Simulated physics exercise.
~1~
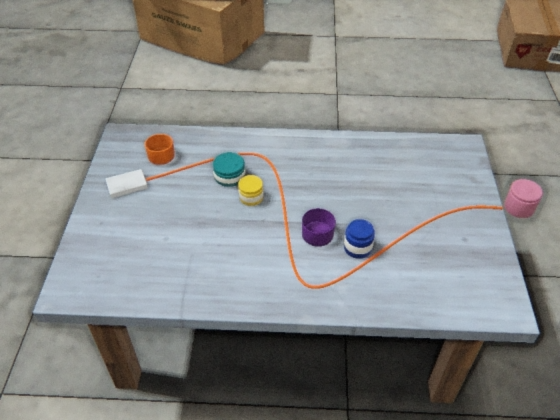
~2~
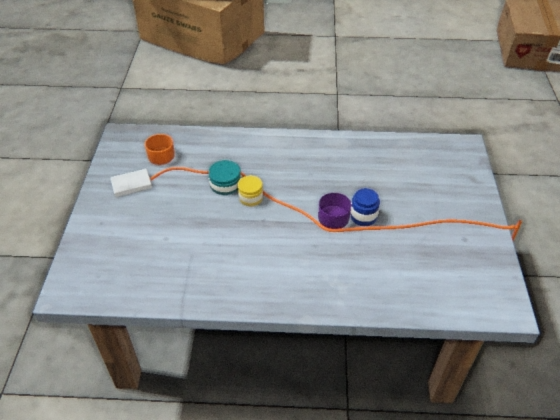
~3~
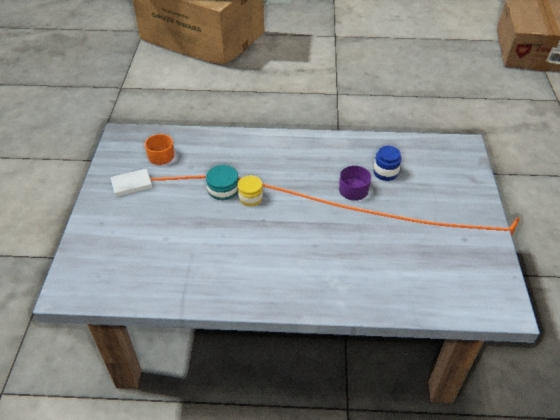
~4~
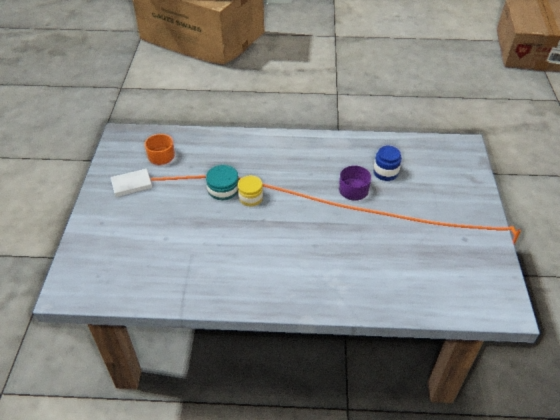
On a tiled floor, a pale wooden table is seen from above at an angle, with cardboard boxes behind it. An orange cable winds from a small white block at the left toward a pink container at the right edge, passing an orange mug, teal canister, yellow tin, purple cup and blue jar. The pink container drops out of sight beyond the edge, and the cable pulls straighter. The purple cup and blue jar shift right and toward the back, while the teal canister moves slightly. Finally, everything rests, with the cable stretched across and over the right edge.
